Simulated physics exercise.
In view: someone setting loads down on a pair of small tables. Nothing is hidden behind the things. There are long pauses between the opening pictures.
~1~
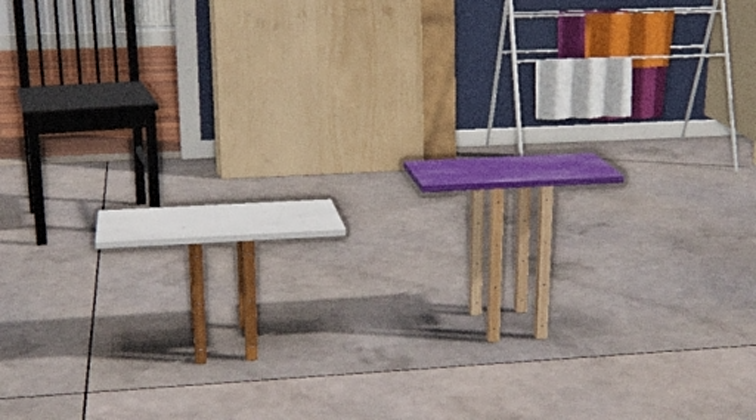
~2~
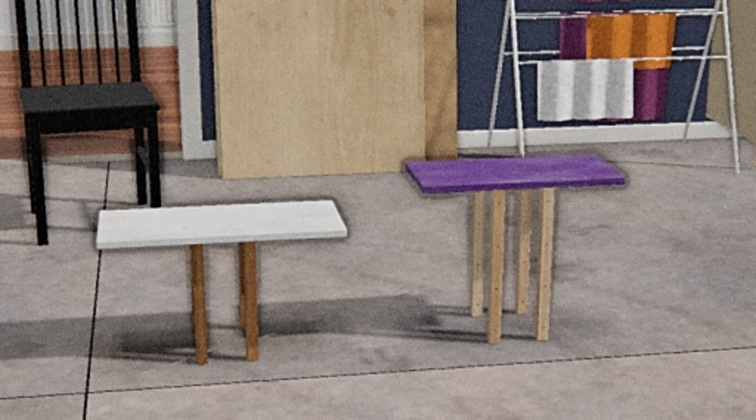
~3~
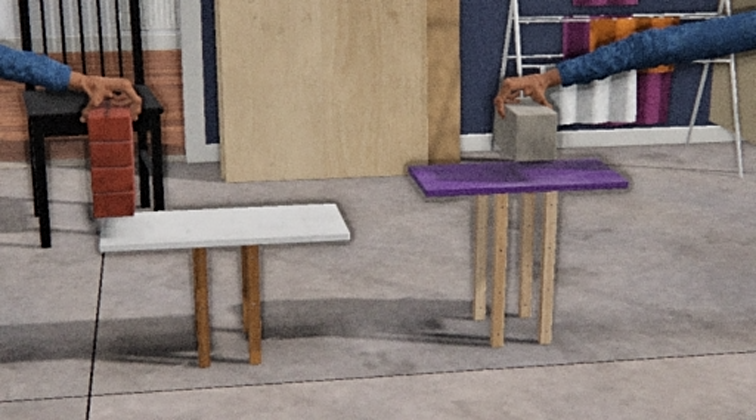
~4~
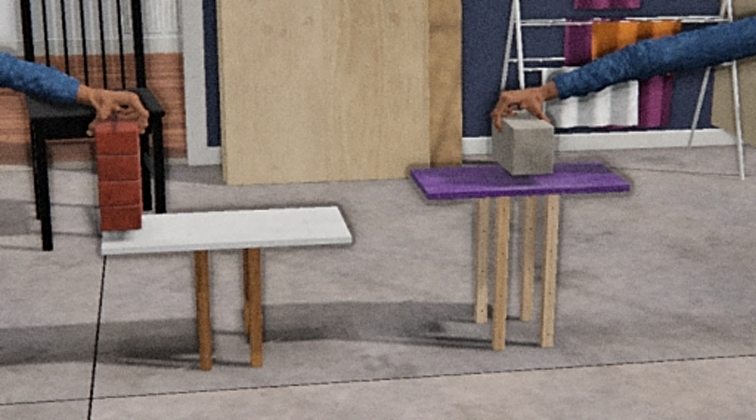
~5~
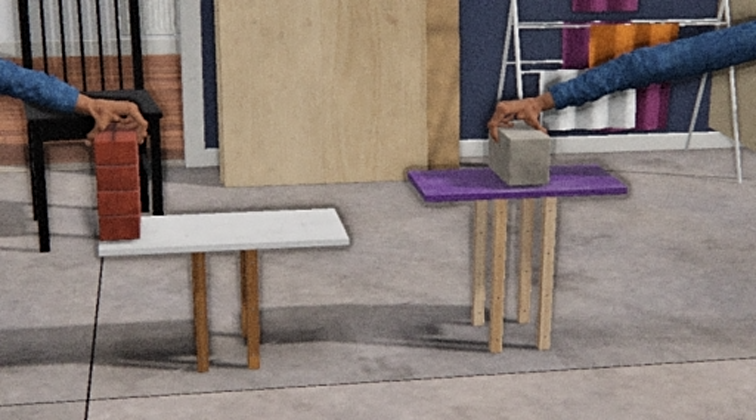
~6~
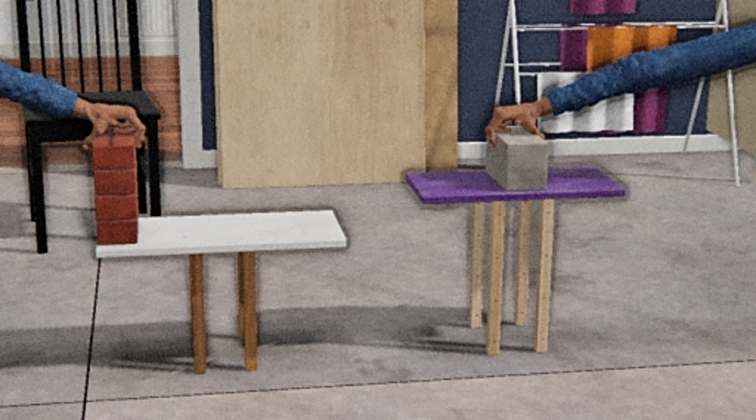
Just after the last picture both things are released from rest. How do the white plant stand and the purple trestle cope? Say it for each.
Here the white plant stand tips up and the purple trestle stays flat on its feet.
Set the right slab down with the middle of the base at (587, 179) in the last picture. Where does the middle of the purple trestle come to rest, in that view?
Close to (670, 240).
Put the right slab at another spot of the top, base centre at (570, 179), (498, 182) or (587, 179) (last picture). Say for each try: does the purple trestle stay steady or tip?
In that order, it tilts up; stays flat on its feet; tips up.
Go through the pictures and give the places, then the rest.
The first frame shows white plant stand (219, 223); purple trestle (512, 172).
The second frame shows purple trestle (513, 173).
The third frame shows still on the way; white plant stand (224, 227); right slab (525, 129).
The fourth frame shows still on the way; purple trestle (518, 180); left bricks (120, 171).
The fifth frame shows still on the way; white plant stand (223, 232); right slab (518, 152).
The sixth frame shows in place, still held; white plant stand (220, 233); purple trestle (513, 185); left bricks (116, 185).
Then, 0.38 s on from there, white plant stand turned 20° from its first pose near (175, 232); purple trestle at rest near (513, 185).
Then, 0.52 s on from there, white plant stand turned 47° from its first pose near (124, 255); purple trestle at rest near (513, 185).
In the end, the white plant stand goes over, near (88, 268); the purple trestle keeps steady, near (513, 185).
